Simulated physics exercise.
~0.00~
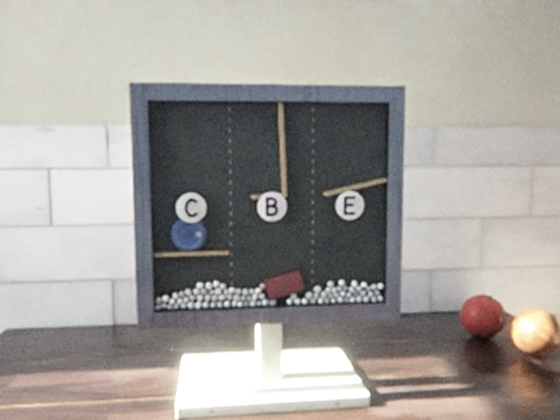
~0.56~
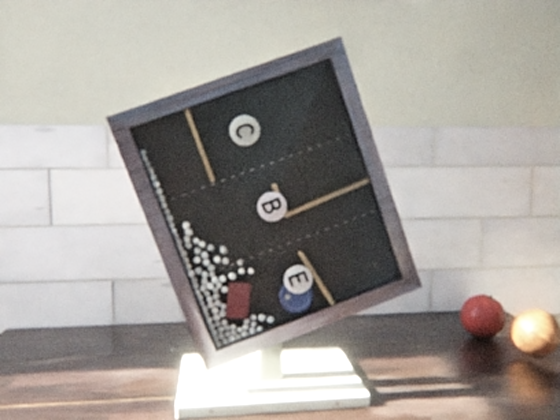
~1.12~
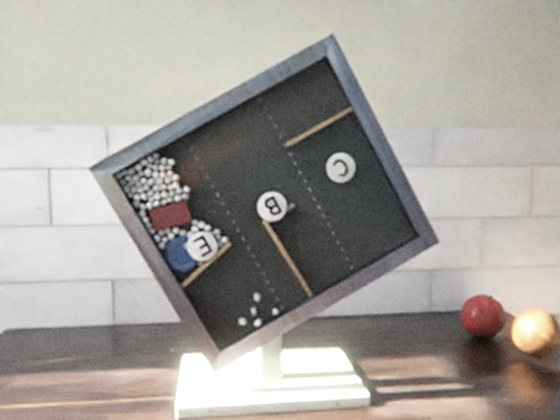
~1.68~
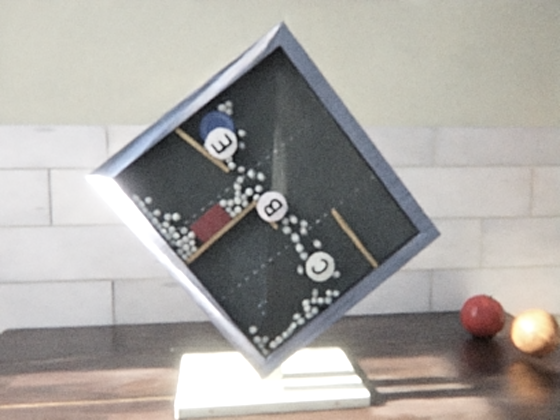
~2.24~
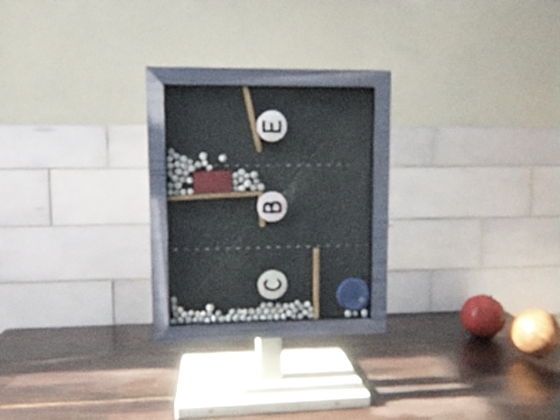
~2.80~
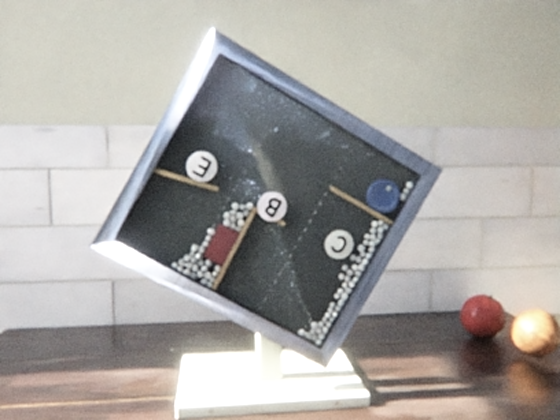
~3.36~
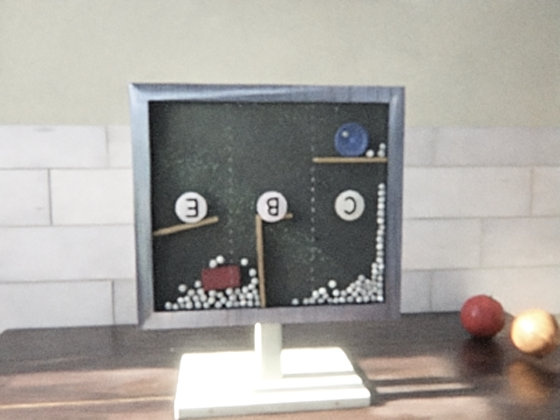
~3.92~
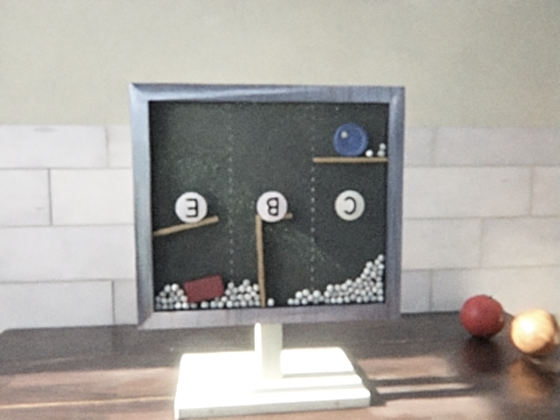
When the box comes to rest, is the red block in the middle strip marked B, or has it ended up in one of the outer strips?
It ends up in an outer strip, the one marked E, lying among the pills at the lower left. The blue disc rests on the ledge in the strip marked C.
